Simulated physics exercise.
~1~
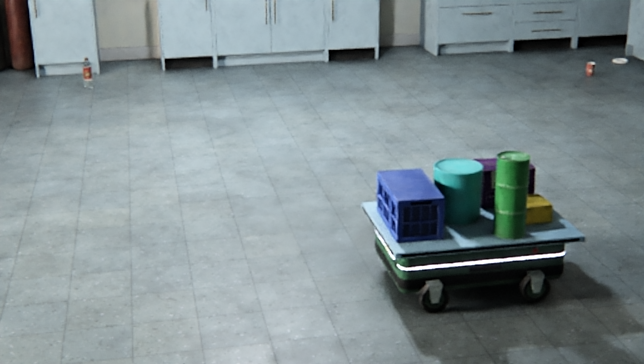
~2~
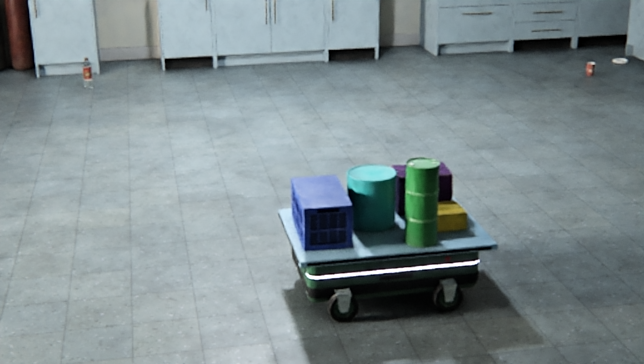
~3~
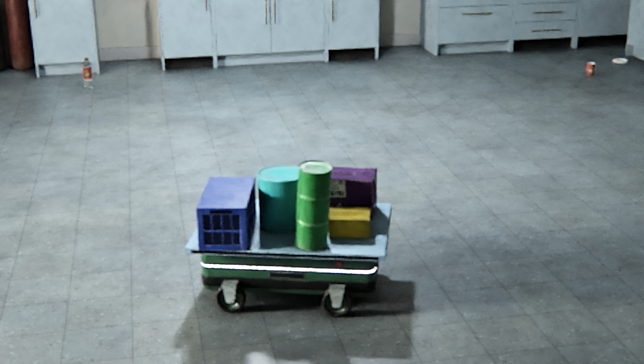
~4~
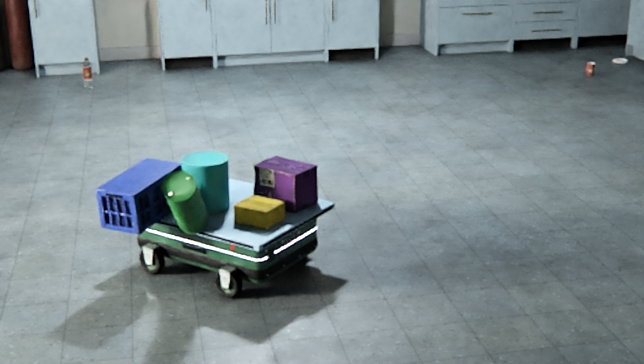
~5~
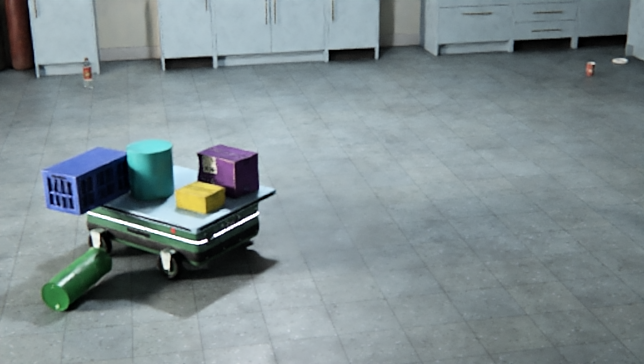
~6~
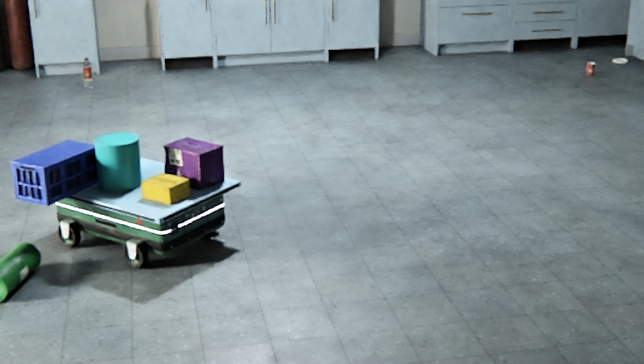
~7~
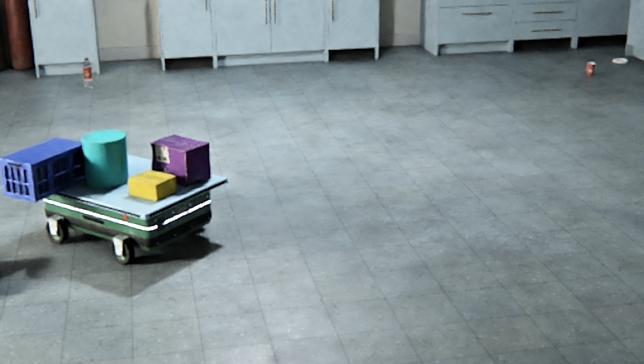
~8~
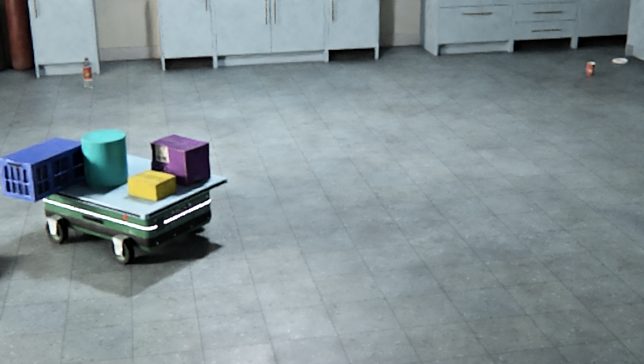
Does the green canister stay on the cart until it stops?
No, the green canister tips over and falls off onto the floor as the cart turns, then rolls out of view on the left.
In a large room with grey floor tiles and pale cabinets, a cart carrying five loose items rolled left and turned, and the green canister tipped off onto the floor and rolled out of view before the cart stopped with the other four aboard.
